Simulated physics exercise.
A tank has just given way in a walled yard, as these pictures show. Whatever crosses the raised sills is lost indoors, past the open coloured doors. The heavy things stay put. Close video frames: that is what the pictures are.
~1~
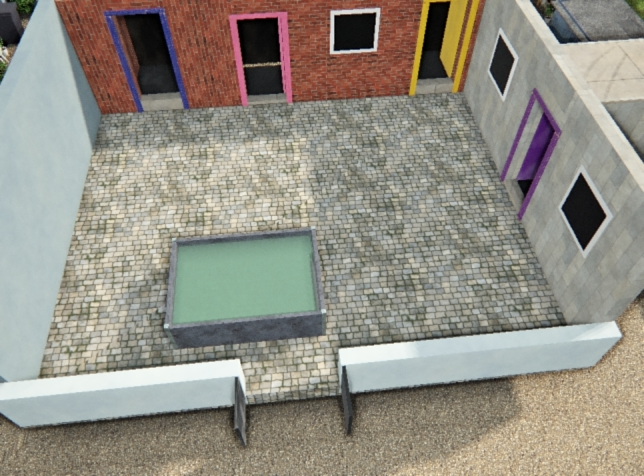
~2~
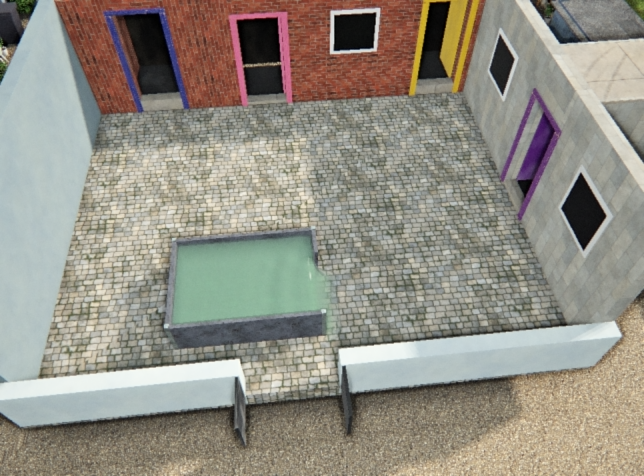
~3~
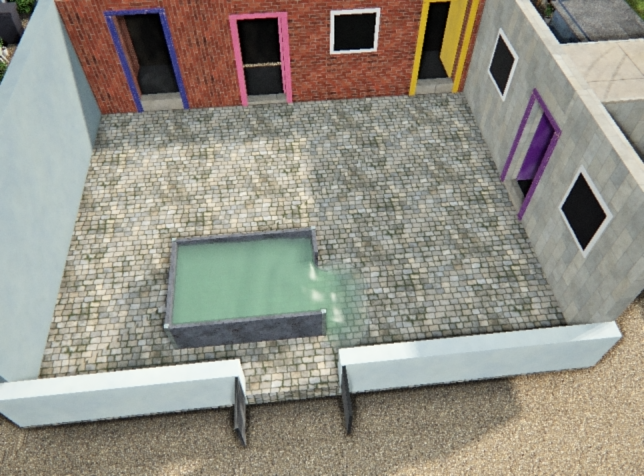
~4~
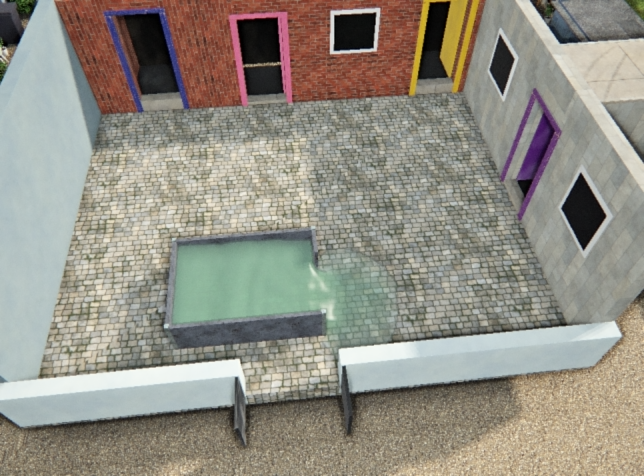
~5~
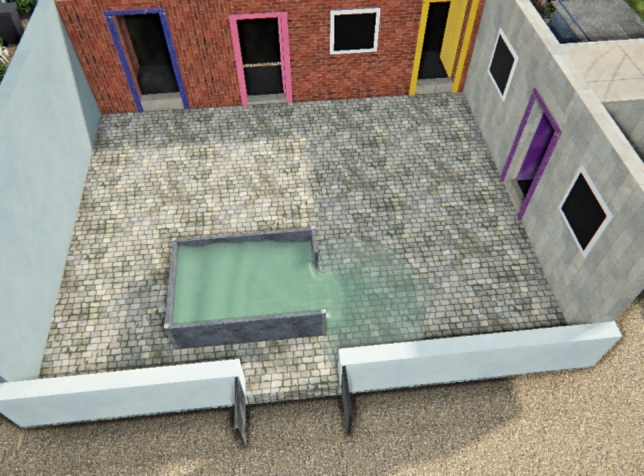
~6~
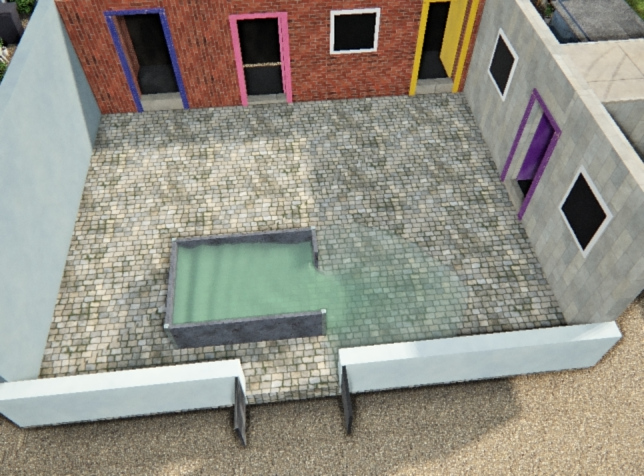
Pale green water breaks out through the right side of a low, dark grey open tank and spreads rightward in a thin, widening sheet over the paving, while the steady camera stays still. The walled cobbled yard is seen from high above, with a gap in its pale front wall. Blue, pink and yellow doorways line the red brick back wall, and a purple one stands at right.
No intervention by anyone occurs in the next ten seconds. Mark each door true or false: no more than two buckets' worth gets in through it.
Purple door: False, blue door: True, yellow door: True, pink door: True.
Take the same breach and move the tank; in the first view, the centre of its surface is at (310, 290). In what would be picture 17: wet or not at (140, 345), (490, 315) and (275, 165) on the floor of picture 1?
Going through them in turn: Still bare, waterlogged and still bare.
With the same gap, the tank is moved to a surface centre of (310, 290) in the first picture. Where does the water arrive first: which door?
My answer: The purple door.
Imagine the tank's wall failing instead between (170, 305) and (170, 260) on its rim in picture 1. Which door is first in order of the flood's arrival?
I'd name the blue door.
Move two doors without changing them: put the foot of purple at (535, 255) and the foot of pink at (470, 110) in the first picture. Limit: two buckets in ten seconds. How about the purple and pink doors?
What happens next: The purple one overflows, and the pink one overflows.
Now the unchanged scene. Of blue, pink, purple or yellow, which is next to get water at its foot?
I'd say it's the purple-painted one.
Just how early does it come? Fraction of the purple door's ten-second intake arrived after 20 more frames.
Share by then: About 50 in a hundred.
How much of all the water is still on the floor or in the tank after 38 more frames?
I'd put it at about 98 per cent.
A moment on, water covers 20 % of the floor; the purple door not reached, the blue door not reached, the yellow door not reached, the pink door not reached.
Next, water covers 25 % of the floor; the purple door wet at the sill, nothing in, the blue door not reached, the yellow door not reached, the pink door not reached.
Then, water covers 30 % of the floor; the purple door over two buckets in, the blue door not reached, the yellow door not reached, the pink door not reached.
Later, water covers 45 % of the floor; the purple door over two buckets in, the blue door not reached, the yellow door wet at the sill, nothing in, the pink door wet at the sill, nothing in.
In the end, water covers 70 % of the floor; the purple door over two buckets in, the blue door wet at the sill, nothing in, the yellow door wet at the sill, nothing in, the pink door wet at the sill, nothing in.
